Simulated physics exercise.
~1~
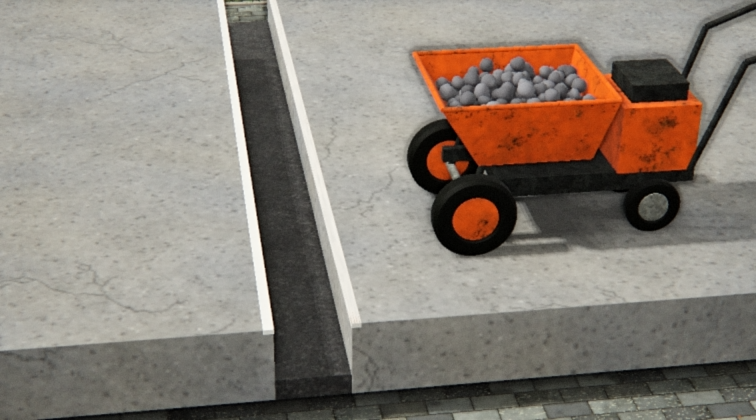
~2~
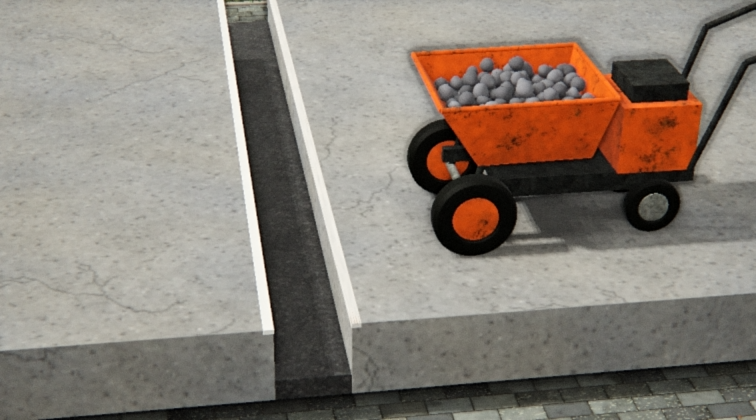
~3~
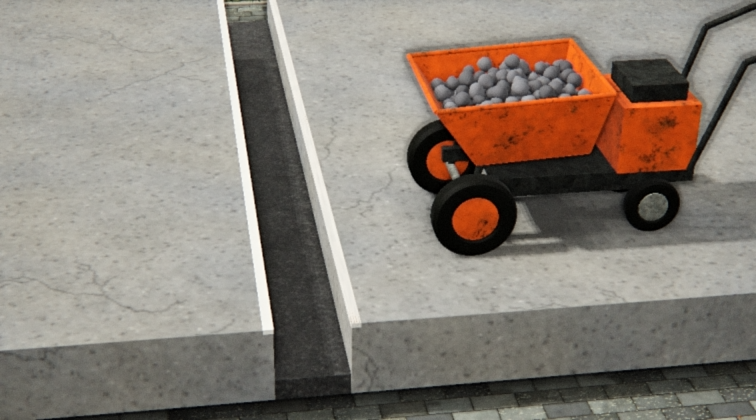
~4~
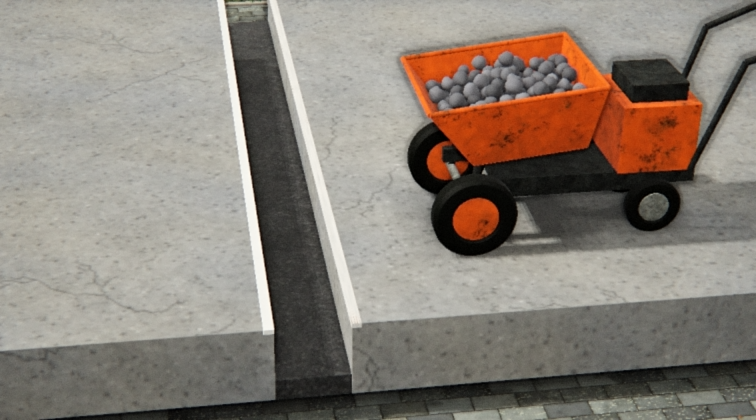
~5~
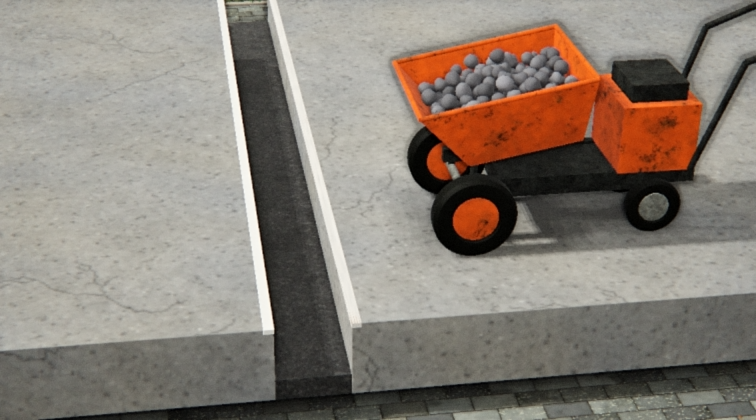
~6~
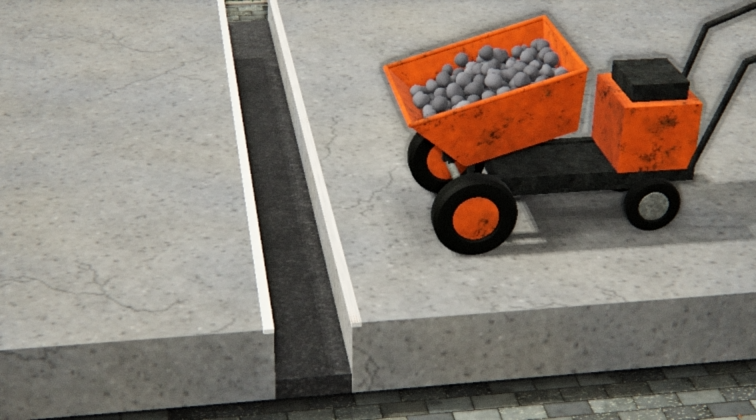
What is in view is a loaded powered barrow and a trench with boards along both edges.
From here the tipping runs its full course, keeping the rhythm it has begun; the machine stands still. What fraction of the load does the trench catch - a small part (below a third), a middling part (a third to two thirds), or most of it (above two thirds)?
Most of it, above two thirds.
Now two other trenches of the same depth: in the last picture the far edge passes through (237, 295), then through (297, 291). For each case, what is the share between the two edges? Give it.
Roughly 100 percent first and 70 percent second.
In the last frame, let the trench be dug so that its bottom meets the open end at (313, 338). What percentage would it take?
About 60 per cent.
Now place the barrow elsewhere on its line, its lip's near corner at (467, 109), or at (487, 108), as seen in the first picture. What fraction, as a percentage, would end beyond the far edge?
Near 0 % and 0 %.
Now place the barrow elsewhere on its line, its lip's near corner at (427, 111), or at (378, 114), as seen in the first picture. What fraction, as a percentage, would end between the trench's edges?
Some 100 in a hundred, then some 40 in a hundred.
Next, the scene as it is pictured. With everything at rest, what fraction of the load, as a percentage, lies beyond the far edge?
It works out to close to 0 per cent.
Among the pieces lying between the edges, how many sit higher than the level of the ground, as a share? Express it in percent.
5 per cent or thereabouts.
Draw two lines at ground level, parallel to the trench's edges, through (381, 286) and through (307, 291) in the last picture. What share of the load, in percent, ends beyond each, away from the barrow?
In order: Near 100 %, then 50 %.
Just after the last frame, skip tipped steeply; every one in the skip.
A moment on, skip tipped right over; the larger part in the skip; just a few short of the trench; about a tenth in or heaped over the trench; just a few falling.
Further on, skip tipped right over; roughly a quarter in the skip; just a few short of the trench; the larger part in or heaped over the trench; just a few beyond it.
When it is over, skip tipped right over; just a few short of the trench; almost all in or heaped over the trench; just a few beyond it.
